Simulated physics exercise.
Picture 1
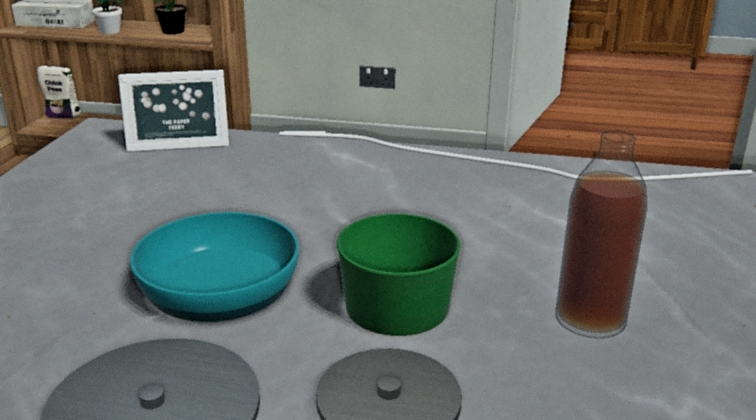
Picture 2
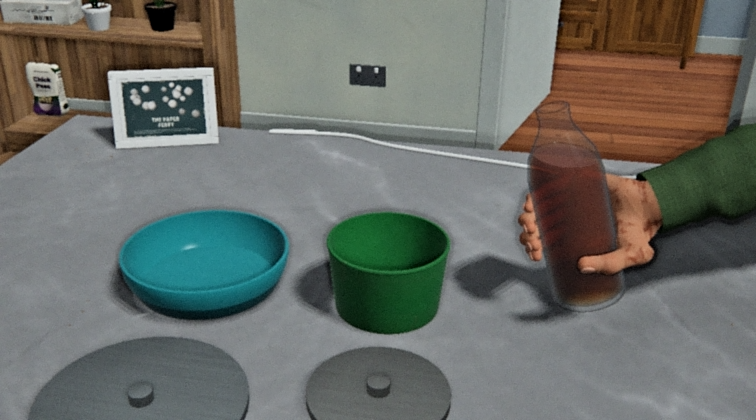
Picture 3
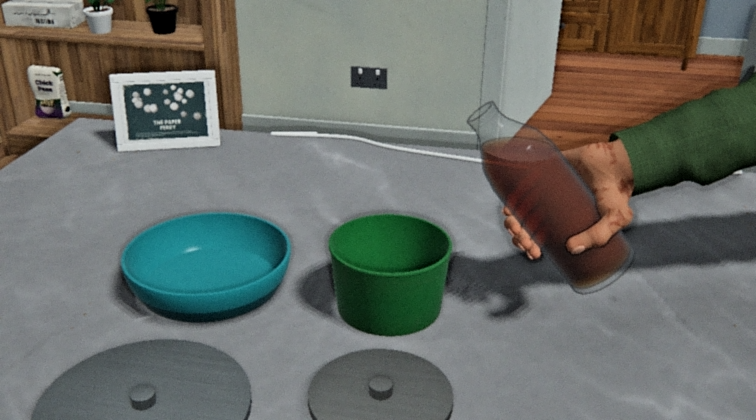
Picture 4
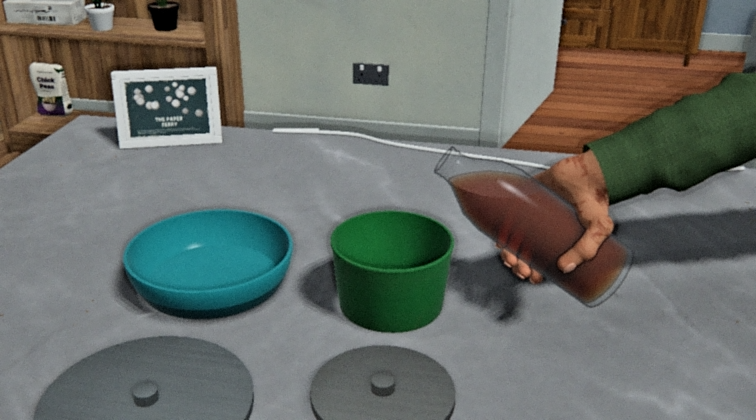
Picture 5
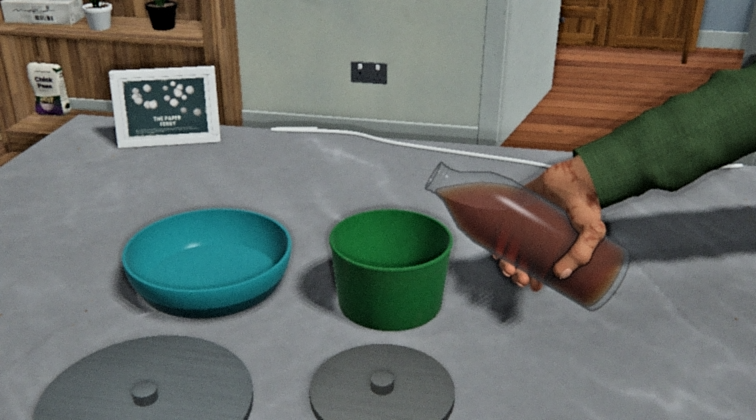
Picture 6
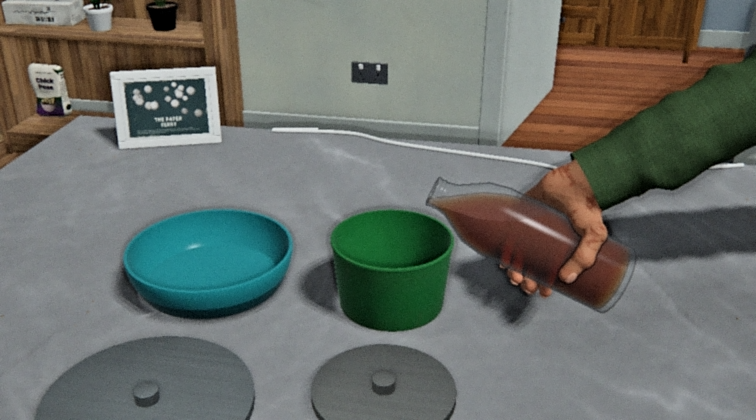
The clip opens on a gray countertop with a shallow teal dish, a green tub and a bottle of reddish-brown drink at the right. A hand in a green sleeve grips the bottle and lifts it, then tilts it leftward until its neck is beside the tub's rim, with no liquid leaving it.
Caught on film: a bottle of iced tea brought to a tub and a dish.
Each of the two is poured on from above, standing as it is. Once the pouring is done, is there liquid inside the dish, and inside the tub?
Outcome: The dish contains it. The tub contains it.
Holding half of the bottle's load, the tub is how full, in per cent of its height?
Looks like roughly 40 percent to me.
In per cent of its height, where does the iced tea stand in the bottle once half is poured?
Roughly 35 per cent.
Soon after, the iced tea goes into the tub.
Later, the iced tea goes into the dish.
In the end, the tub has its share inside; the dish has its share inside.
